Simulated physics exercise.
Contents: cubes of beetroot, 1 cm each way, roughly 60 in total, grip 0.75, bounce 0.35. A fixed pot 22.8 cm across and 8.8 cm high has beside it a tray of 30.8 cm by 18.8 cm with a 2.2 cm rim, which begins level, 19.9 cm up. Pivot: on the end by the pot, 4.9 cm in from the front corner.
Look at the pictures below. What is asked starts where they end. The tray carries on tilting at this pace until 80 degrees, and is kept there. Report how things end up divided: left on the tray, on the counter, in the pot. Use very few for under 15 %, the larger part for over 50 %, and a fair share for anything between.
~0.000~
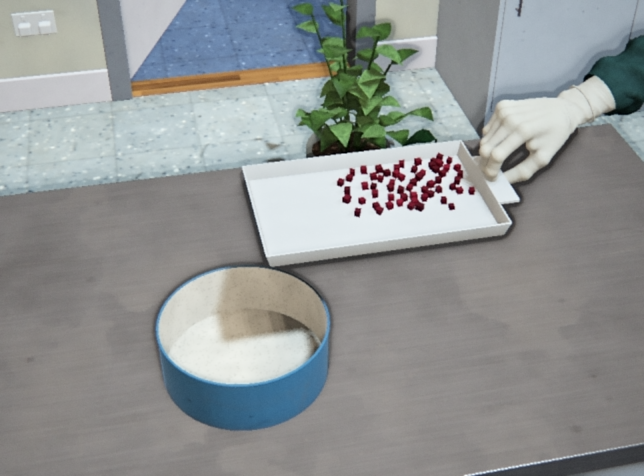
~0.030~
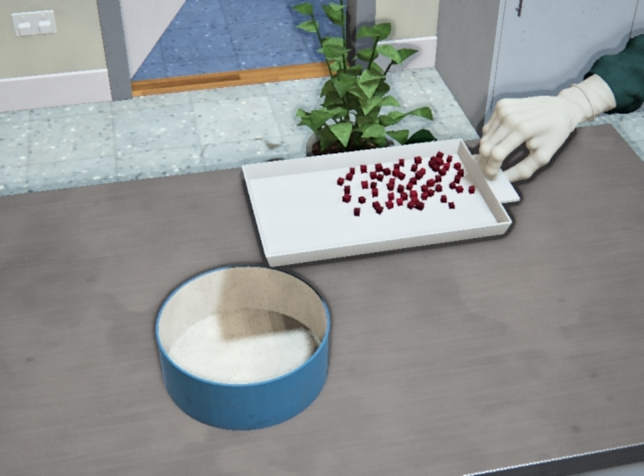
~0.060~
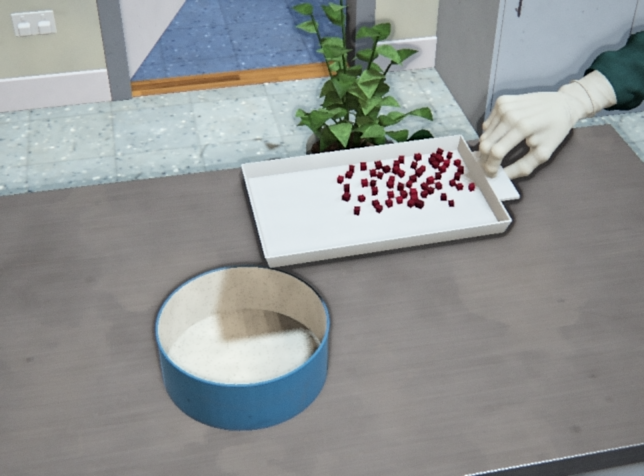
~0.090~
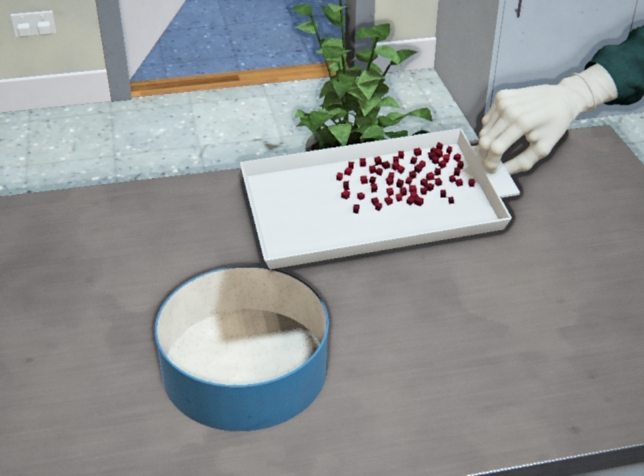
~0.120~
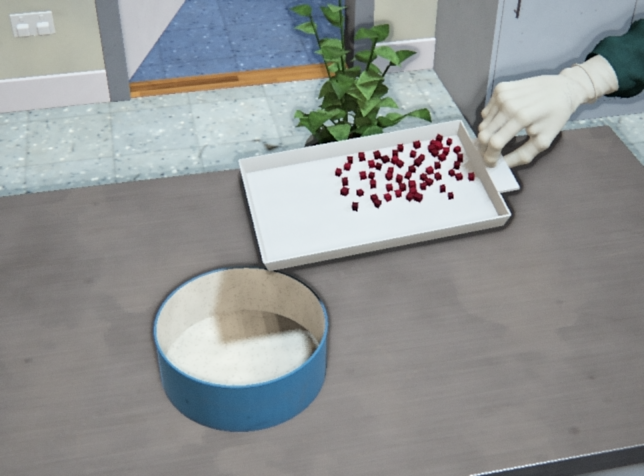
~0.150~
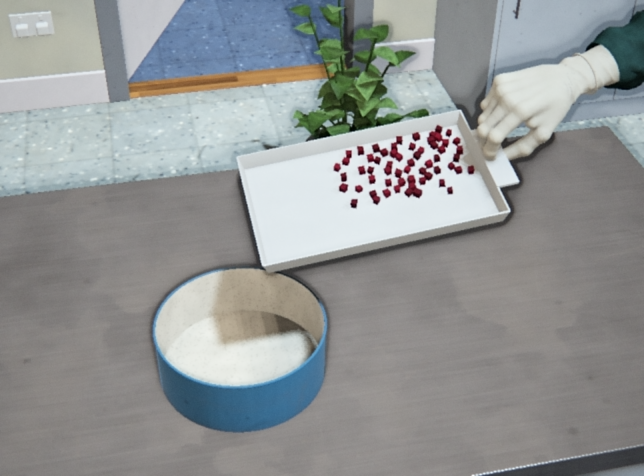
Left on the tray: Very few, counter: A fair share, pot: The larger part.
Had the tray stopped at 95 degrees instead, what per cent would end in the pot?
The pot would get around 70 per cent.
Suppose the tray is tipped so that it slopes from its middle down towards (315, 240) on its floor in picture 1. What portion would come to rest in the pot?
Roughly 95 percent of them.
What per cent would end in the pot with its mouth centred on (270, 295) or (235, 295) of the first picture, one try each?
Estimates: 35 % and 30 %, in that order.
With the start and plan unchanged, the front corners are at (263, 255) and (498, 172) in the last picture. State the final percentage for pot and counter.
Pot 30 % / counter 70 %.
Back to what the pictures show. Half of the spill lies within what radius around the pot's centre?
Roughly 30 centimetres.
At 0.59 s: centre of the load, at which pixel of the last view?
At that time the load is centred around (362, 207).
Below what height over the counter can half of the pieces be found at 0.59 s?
Some 28 cm above the counter.
After 0.42 s, tilt 46 degrees; the tray holds 100 %, the pot 0 %.
After 0.59 s, tilt 68 degrees; the tray holds 100 %, the pot 0 %.
After 0.89 s, tilt 80 degrees; the tray holds 5 %, the pot 60 %.
By 2.2 s all is still; tray 0 %, counter 30 %, pot 70 %.
